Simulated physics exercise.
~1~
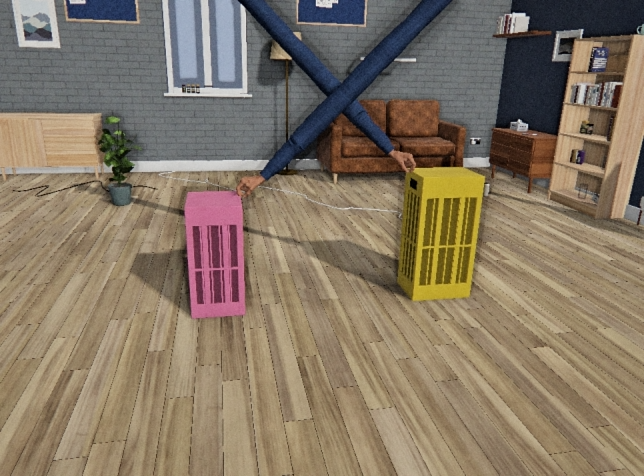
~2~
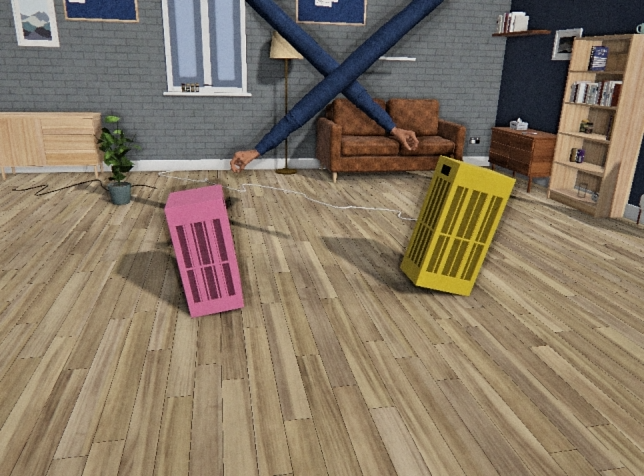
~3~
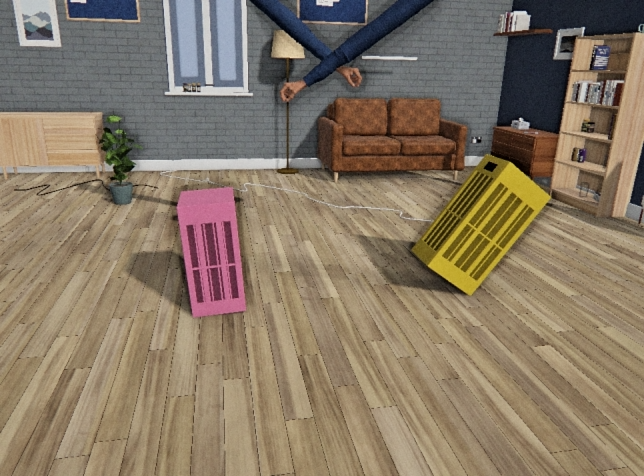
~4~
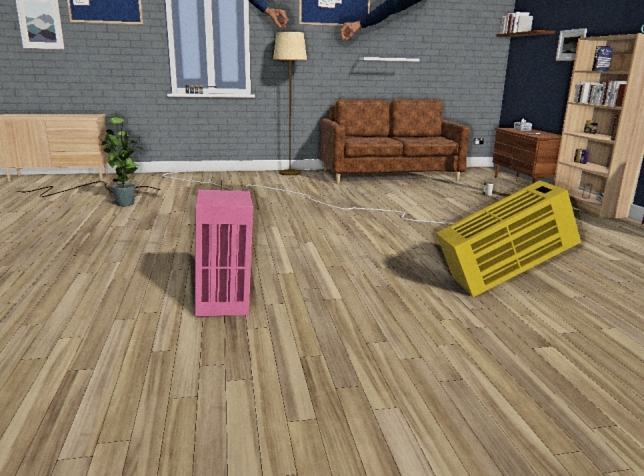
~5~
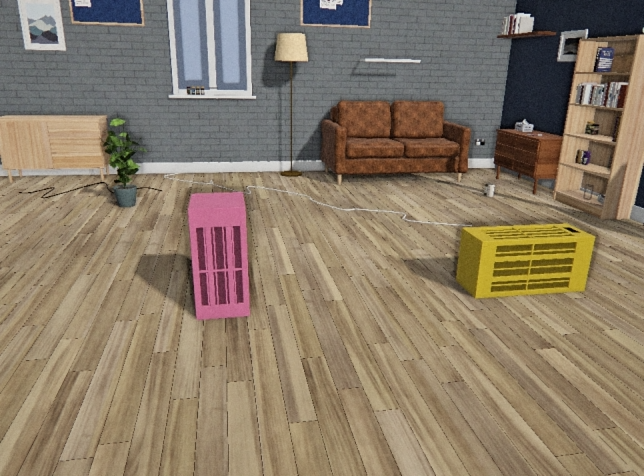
A yellow crate tips right onto its side after hands release it, while a pink crate rocks upright.
